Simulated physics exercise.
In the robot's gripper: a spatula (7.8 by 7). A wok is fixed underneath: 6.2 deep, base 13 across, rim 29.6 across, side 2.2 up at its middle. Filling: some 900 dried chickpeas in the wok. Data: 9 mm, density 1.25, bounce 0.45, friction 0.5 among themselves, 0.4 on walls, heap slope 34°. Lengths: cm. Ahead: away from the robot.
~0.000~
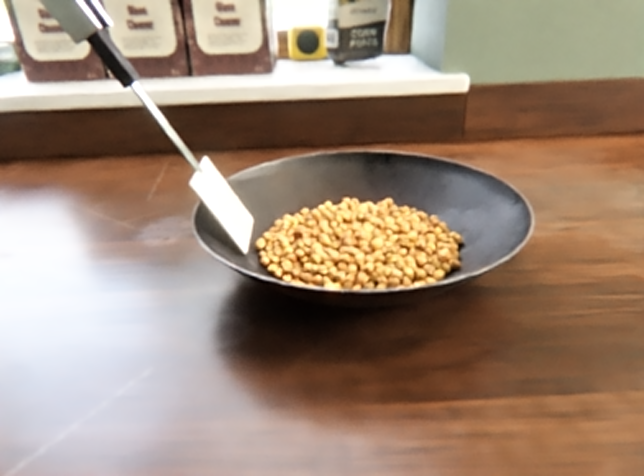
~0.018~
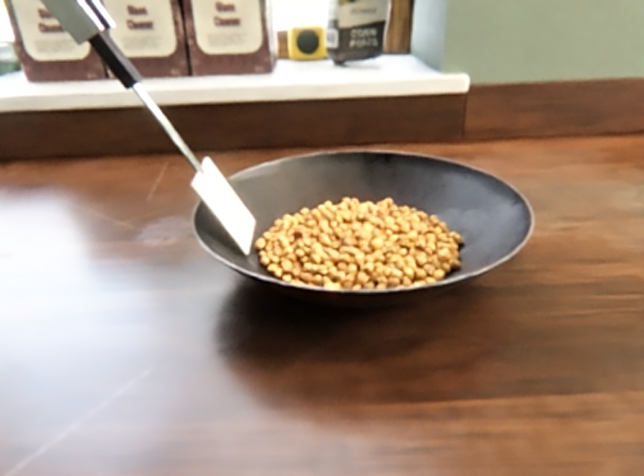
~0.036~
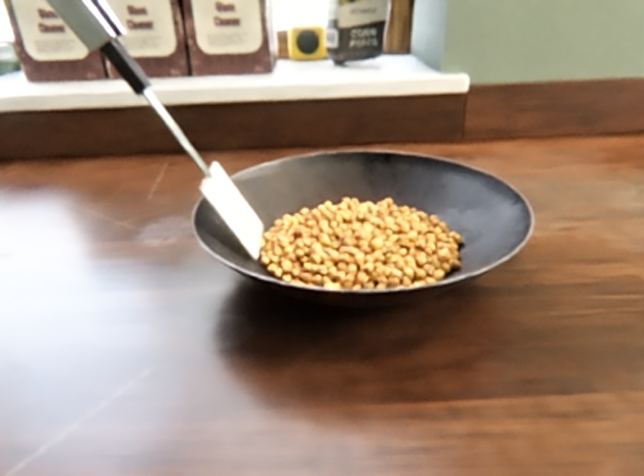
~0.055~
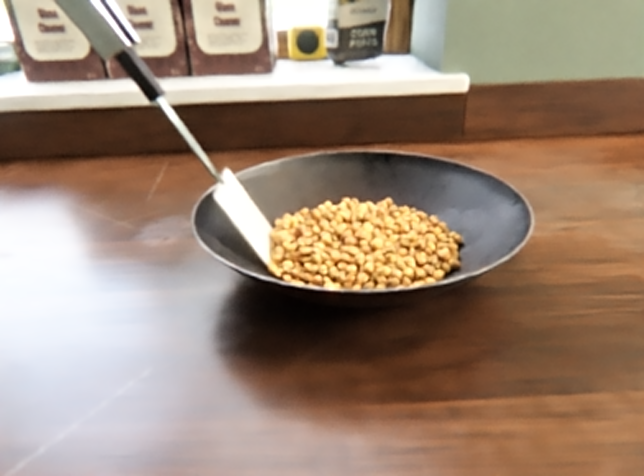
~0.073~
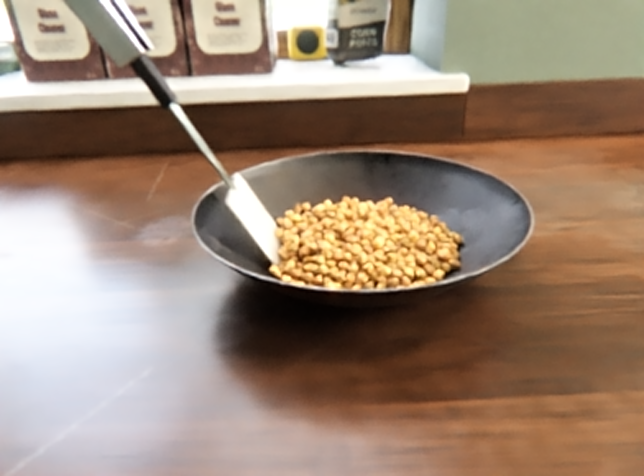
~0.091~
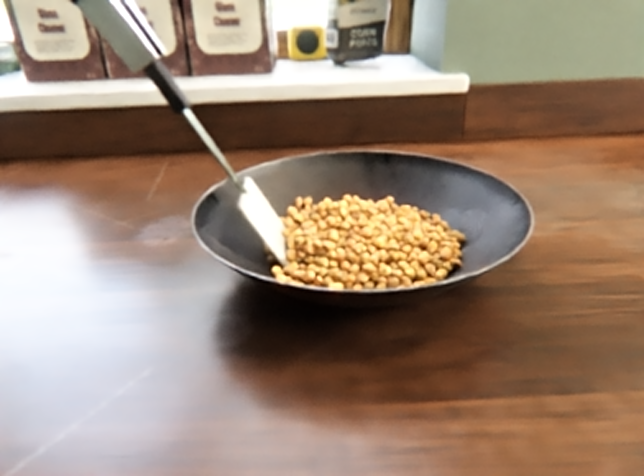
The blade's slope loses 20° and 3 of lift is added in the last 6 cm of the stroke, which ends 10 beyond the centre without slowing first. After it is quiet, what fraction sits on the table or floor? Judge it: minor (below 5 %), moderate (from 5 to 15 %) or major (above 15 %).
My judgement: Moderate.
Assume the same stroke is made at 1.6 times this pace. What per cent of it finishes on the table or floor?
Something close to 20 per cent ends up on the table or floor.
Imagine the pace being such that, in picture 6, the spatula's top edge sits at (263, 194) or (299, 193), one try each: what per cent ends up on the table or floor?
Roughly 15 and 30 percent.
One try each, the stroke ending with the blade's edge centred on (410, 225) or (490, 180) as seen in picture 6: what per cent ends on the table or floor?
0 % and 20 %.
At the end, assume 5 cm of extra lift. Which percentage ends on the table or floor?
Result: Approx. 10 %.
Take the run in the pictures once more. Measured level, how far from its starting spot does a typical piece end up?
Some 3 cm.
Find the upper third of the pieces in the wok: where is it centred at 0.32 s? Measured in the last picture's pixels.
At about (443, 217).
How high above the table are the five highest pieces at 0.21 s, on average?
Roughly 4 cm above the table.
By 0.21 s, sloping 61°, highest piece 5 above the table; 900 in the wok.
By 0.32 s, sloping 55°, highest piece 6 above the table; 900 in the wok.
By 0.58 s, sloping 41°, highest piece 7 above the table; 822 in the wok, 69 on the table or floor, 9 on the blade or in flight.
By 1.63 s, sloping 41°, highest piece 6 above the table; 822 in the wok, 78 on the table or floor.
Final count, 822 in the wok, 78 on the table or floor. That is 9 % on the table or floor.
